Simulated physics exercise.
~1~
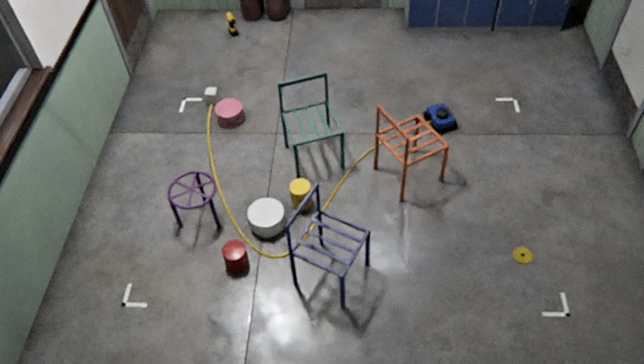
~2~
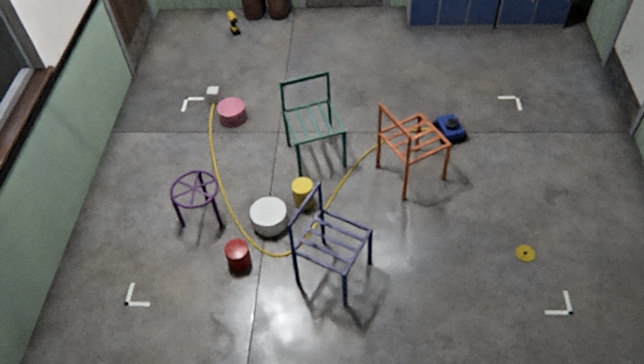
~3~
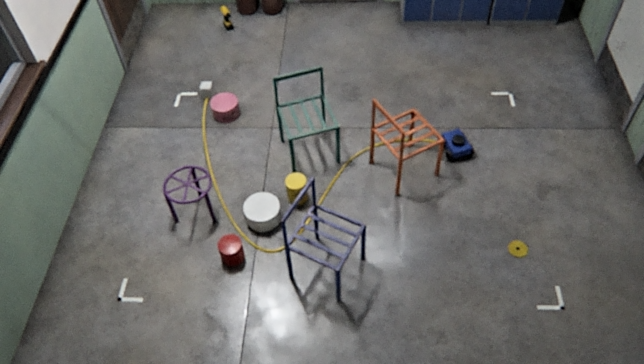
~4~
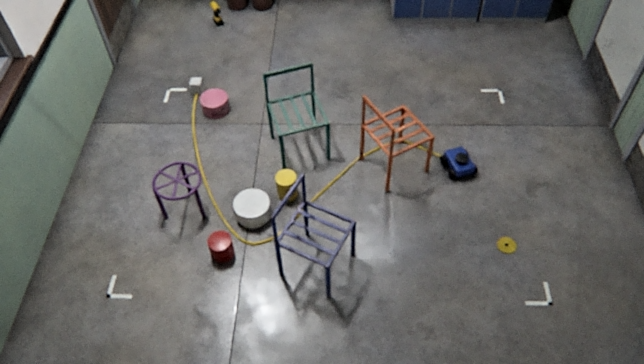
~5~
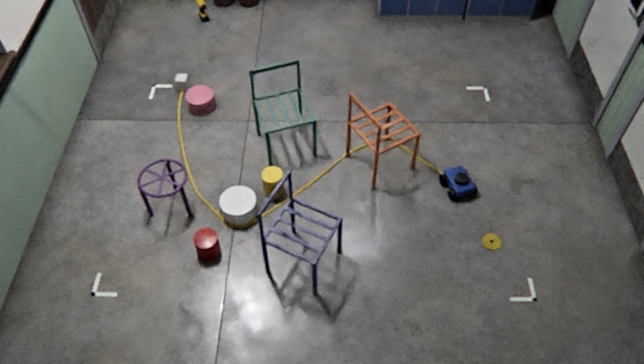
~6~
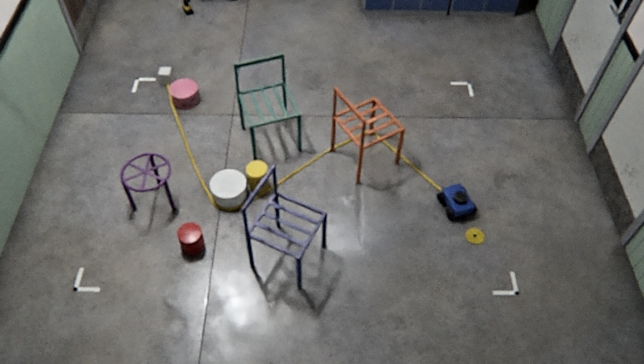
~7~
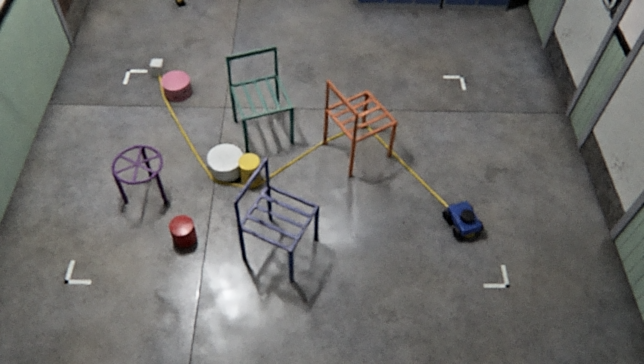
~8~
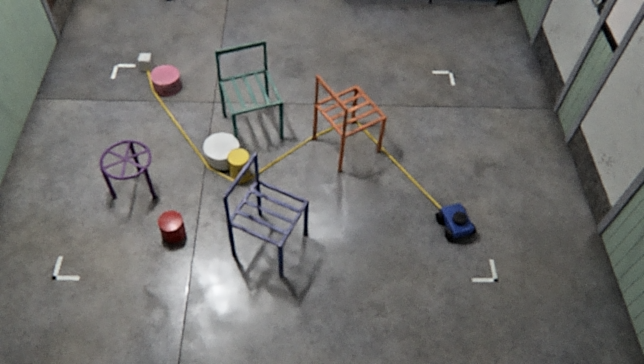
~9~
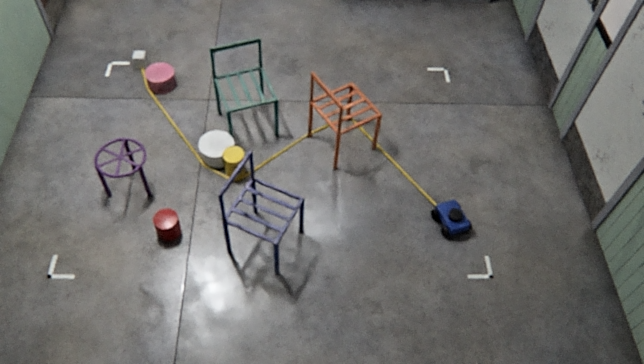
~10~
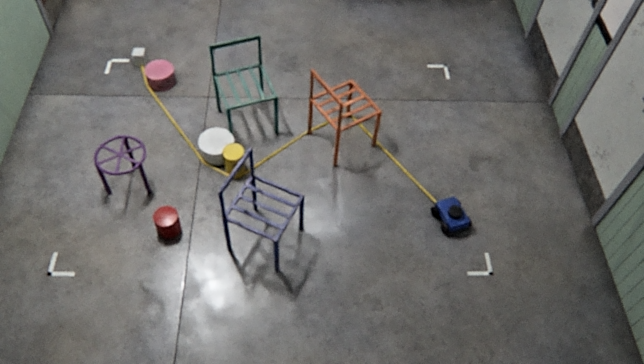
Three metal chairs, teal, orange and blue, stand on a grey concrete floor seen from high above, with a purple stool, a red tub and a pink bucket to the left and white and yellow bins in the middle. A small blue cart beyond the orange chair trails a yellow lead that loops back to a white socket at upper left. The cart rolls down and to the right toward a yellow mark, drawing the lead straighter. The tightening lead drags the white bin upward beside the yellow one. The cart stops at lower right, the lead still plugged in.
